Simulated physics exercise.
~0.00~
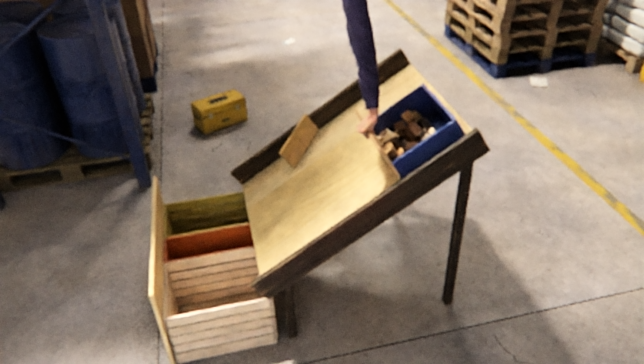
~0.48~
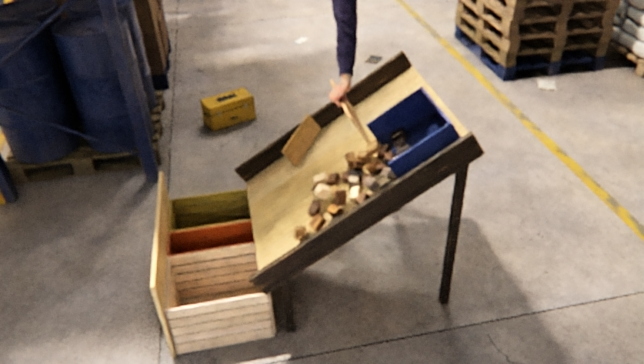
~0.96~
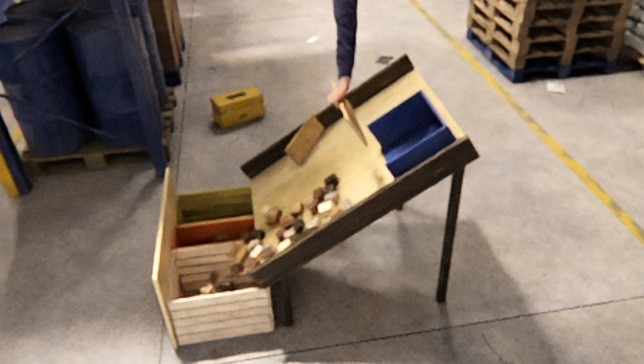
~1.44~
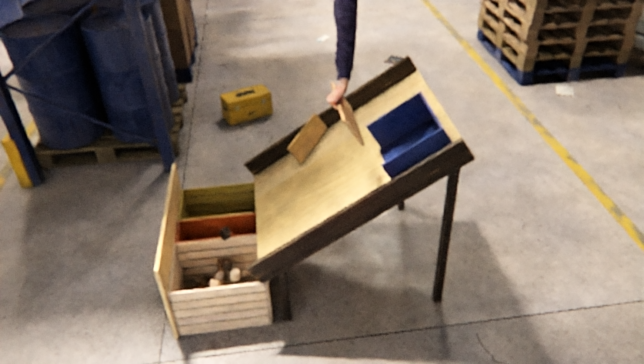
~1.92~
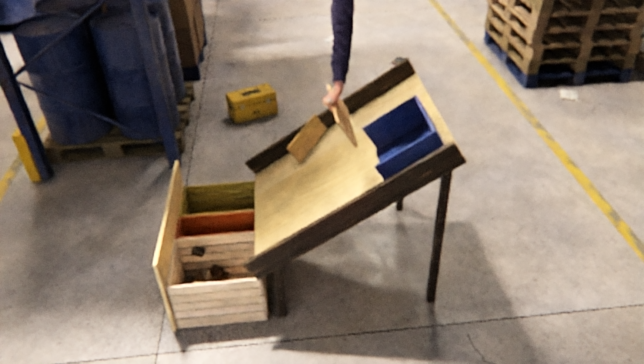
Hand lifting a gate from a blue pen, sending wooden blocks tumbling down a sloping table, mostly into the nearest wooden tub.
